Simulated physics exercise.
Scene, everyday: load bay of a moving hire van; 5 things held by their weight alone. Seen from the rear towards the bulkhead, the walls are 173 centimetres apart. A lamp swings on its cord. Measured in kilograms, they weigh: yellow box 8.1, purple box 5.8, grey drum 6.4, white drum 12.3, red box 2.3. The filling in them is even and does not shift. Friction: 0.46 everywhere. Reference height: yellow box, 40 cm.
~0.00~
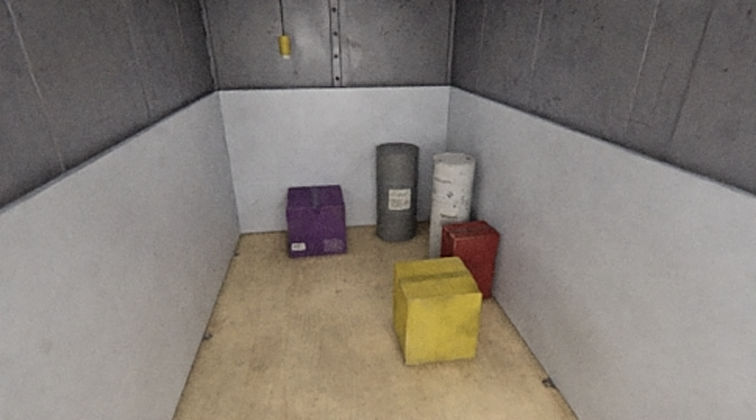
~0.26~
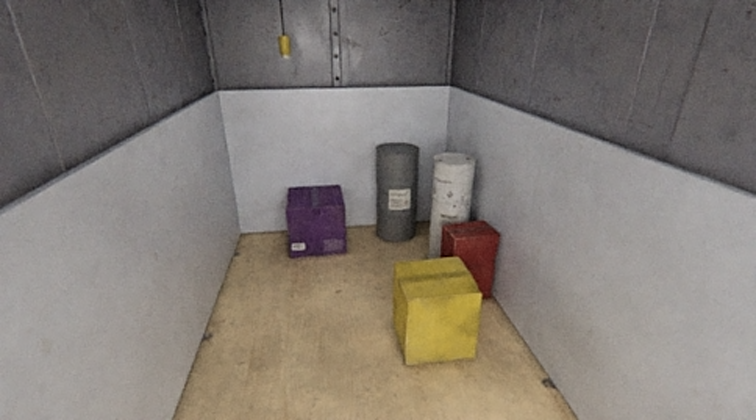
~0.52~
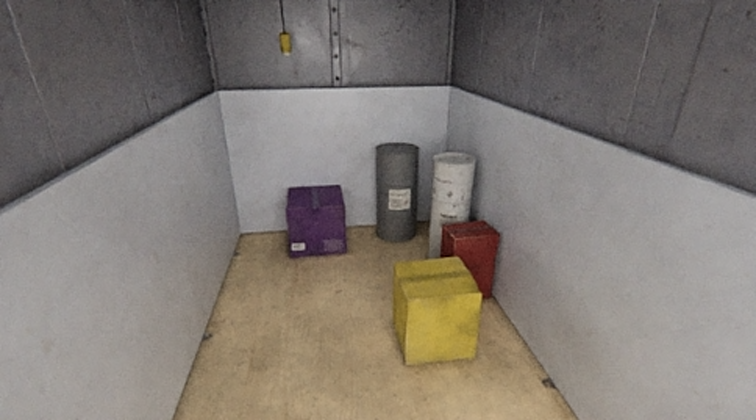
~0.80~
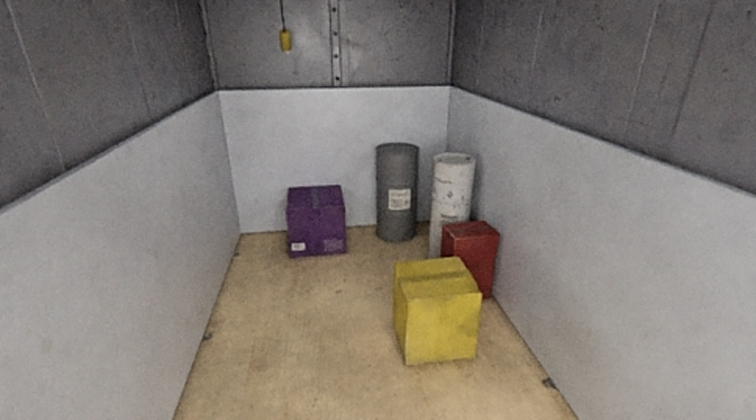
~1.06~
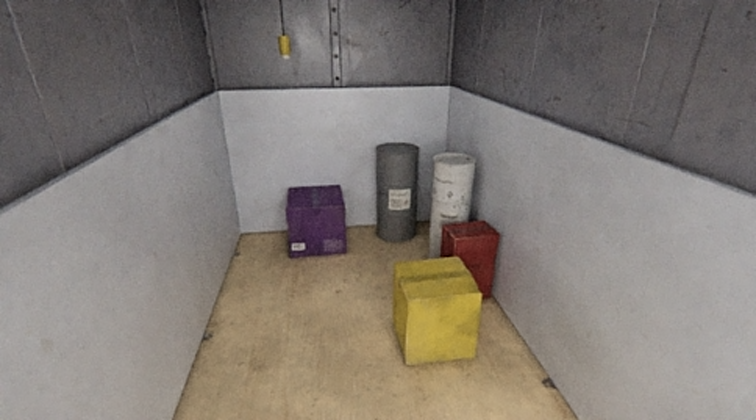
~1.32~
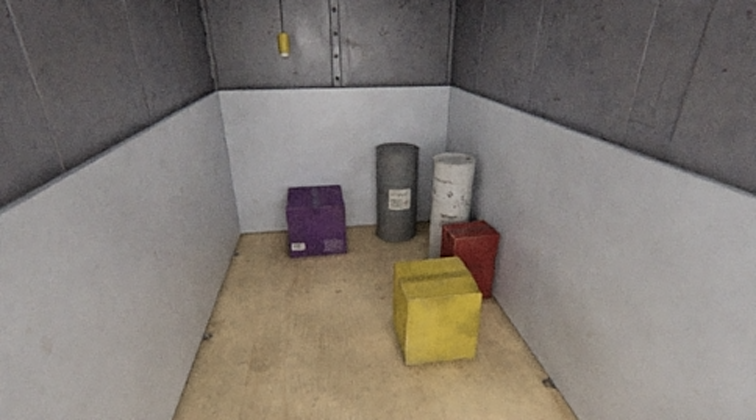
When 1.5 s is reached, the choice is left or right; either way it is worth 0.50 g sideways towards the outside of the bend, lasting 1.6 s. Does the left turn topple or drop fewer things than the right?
Yes.
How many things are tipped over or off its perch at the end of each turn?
Heading left gives 0 while heading right gives 2.
Turning left. At 2.22 s, push 0.50 g right; purple box moved 6 cm near (324, 219); yellow box moved 5 cm near (442, 308); white drum moved 2 cm.
After 2.82 s, push 0.50 g right; purple box moved 30 cm near (355, 217); yellow box moved 27 cm near (482, 304); grey drum 3° off upright.
After 3.02 s, push 0.16 g right; purple box moved 40 cm near (368, 216); yellow box moved 31 cm near (489, 303); grey drum 3° off upright.
In the end (4.2 s), not toppled but over 15 cm from the start, yellow box, purple box and grey drum; the other 2 under 15 cm from the start. In the last view, yellow box near (489, 303), purple box near (370, 216).
Turning right instead, grey drum and white drum tipped over or off its perch, 2 of 5 in all.
